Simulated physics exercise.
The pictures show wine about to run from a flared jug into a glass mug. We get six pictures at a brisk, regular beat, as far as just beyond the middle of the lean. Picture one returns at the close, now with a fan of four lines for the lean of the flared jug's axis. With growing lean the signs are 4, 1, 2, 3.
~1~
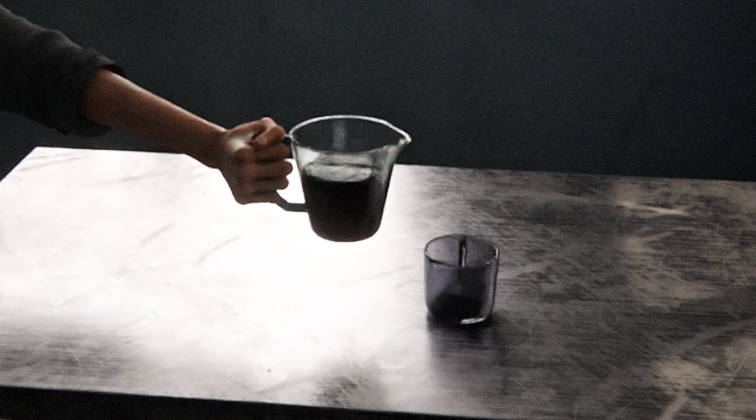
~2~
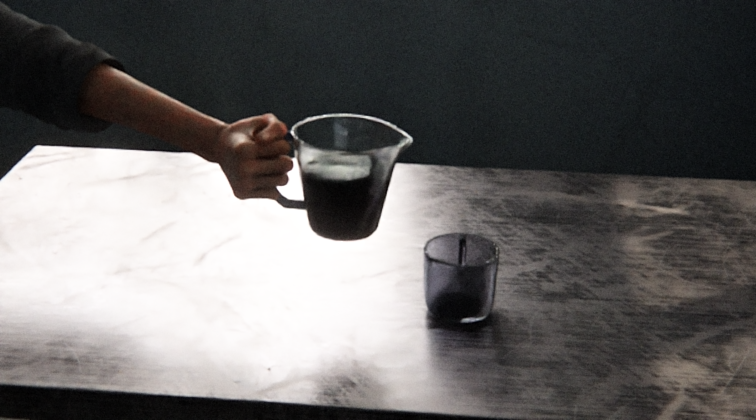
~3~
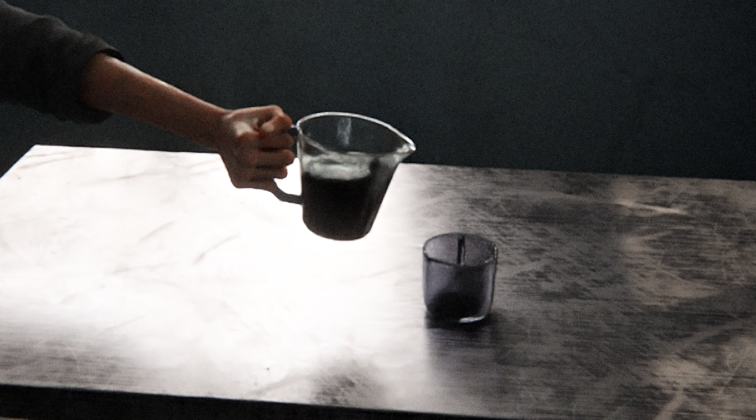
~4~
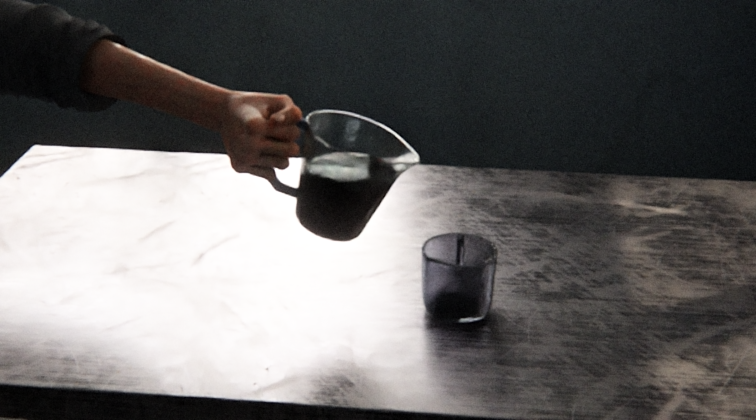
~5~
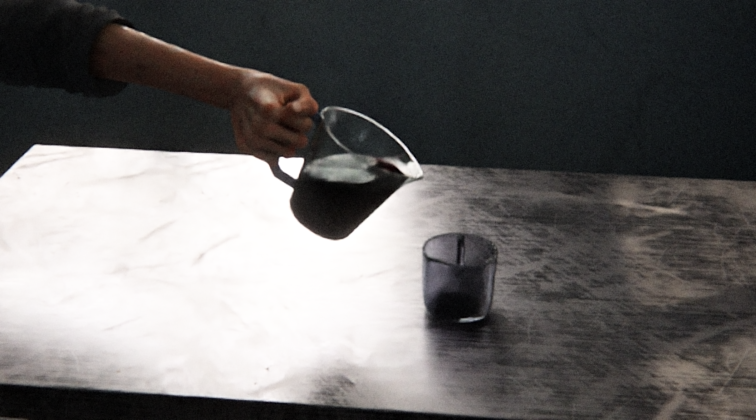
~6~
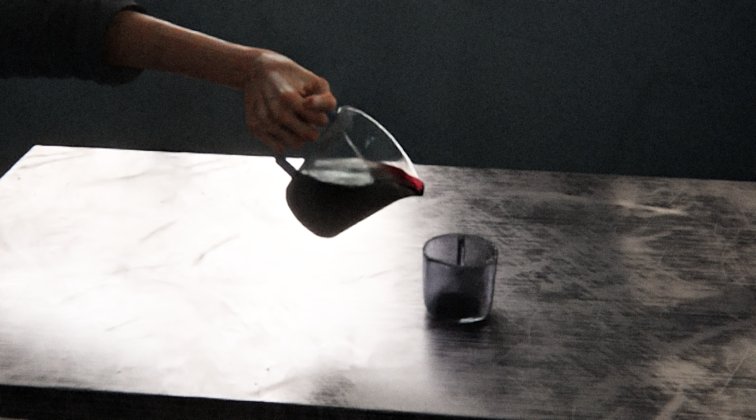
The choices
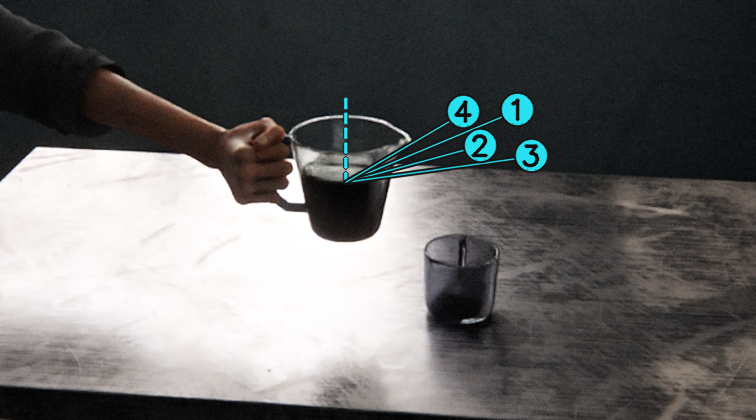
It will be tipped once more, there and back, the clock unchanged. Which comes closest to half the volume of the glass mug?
Tilt 4 does it best.
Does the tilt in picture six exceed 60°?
No, it does not.
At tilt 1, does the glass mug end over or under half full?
Over half.
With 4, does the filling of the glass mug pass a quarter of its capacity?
Yes.
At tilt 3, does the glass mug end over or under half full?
Over half.
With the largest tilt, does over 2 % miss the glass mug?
Yes.
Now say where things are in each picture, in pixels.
The first picture shows upright, lip at (409, 140); rim of the glass mug round (462, 250); nothing has left yet.
The second picture shows tipped about 2°, lip at (411, 141); nothing has left yet.
The third picture shows tipped about 9°, lip at (414, 148); nothing has left yet.
The fourth picture shows tipped about 19°, lip at (419, 161); nothing has left yet.
The fifth picture shows tipped about 31°, lip at (422, 176); nothing has left yet.
The sixth picture shows tipped about 43°, lip at (422, 193); nothing has left yet.
On the marked copy, 1 at (502, 116); 2 at (464, 150); 3 at (515, 158); 4 at (450, 121).
For tilt 1, the glass mug ends with about 72 % of what it can hold.
For tilt 2, the glass mug ends with about 95 % of what it can hold.
For tilt 3, the glass mug ends with about 94 % of what it can hold; 16 % of the wine is spilt.
For tilt 4, the glass mug ends with about 47 % of what it can hold.
